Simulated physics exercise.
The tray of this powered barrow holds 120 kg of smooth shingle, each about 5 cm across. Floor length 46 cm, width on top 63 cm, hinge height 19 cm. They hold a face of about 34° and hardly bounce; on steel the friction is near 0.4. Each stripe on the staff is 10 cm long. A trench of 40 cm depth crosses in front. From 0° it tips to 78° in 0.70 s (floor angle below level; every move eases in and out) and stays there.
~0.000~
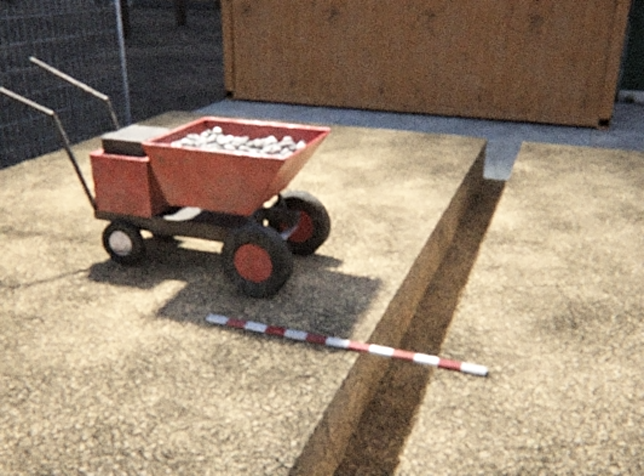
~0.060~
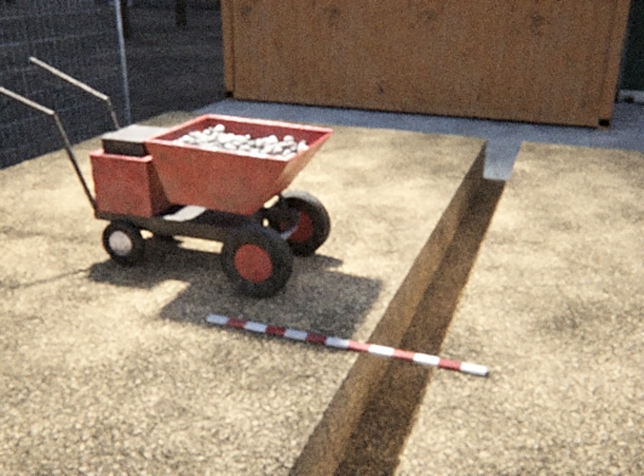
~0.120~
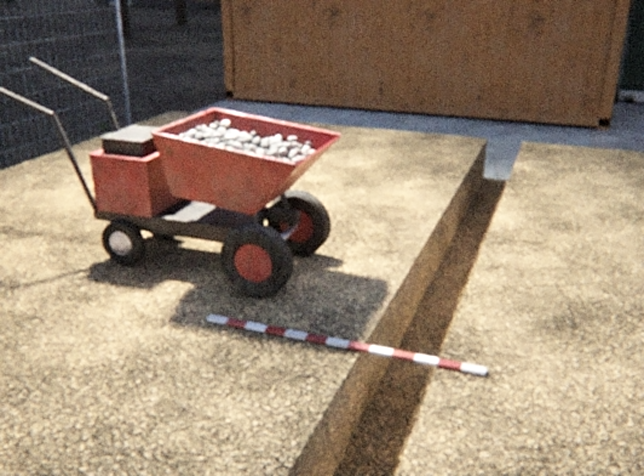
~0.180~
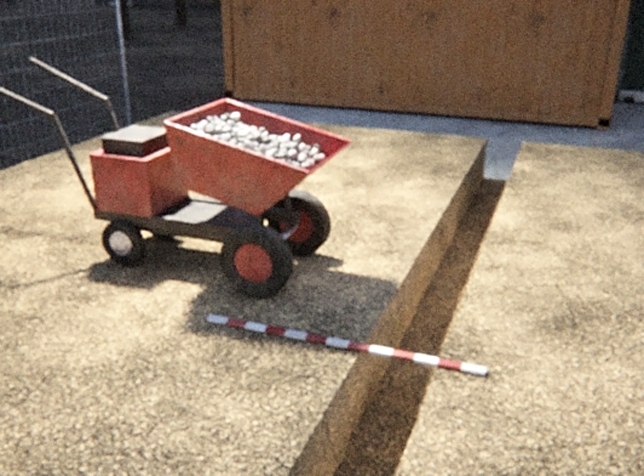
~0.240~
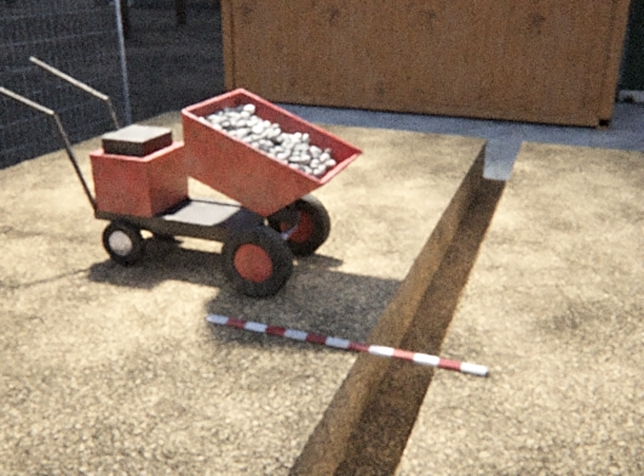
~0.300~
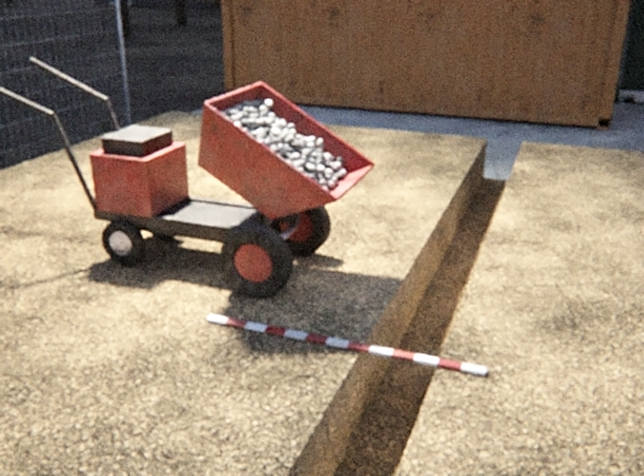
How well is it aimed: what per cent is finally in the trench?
About 96 per cent.
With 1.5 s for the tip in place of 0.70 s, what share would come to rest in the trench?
In that case some 100 per cent.
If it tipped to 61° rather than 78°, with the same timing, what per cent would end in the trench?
In that case some 75 per cent.
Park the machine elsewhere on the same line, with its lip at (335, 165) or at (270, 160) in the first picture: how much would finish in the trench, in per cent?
Near 40 per cent from the first place, 85 from the second.
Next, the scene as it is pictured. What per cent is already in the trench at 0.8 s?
Some 45 per cent.
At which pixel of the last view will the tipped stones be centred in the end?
Their middle is at about (427, 351).
After 0.5 s the floor is at 65°; 100 % in the tray; the foremost stones are at (370, 240).
After 0.8 s the floor is at 78°; 53 % in the tray, 1 % short of the trench, 46 % in the trench; the foremost stones are at (455, 320).
After 1.1 s the floor is at 78°; 8 % in the tray, 1 % short of the trench, 87 % in the trench, 4 % past the trench; the foremost stones are at (573, 332).
After 3.1 s the floor is at 78°; 0 % in the tray, 96 % in the trench, 4 % past the trench; the foremost stones are past the picture's edge.
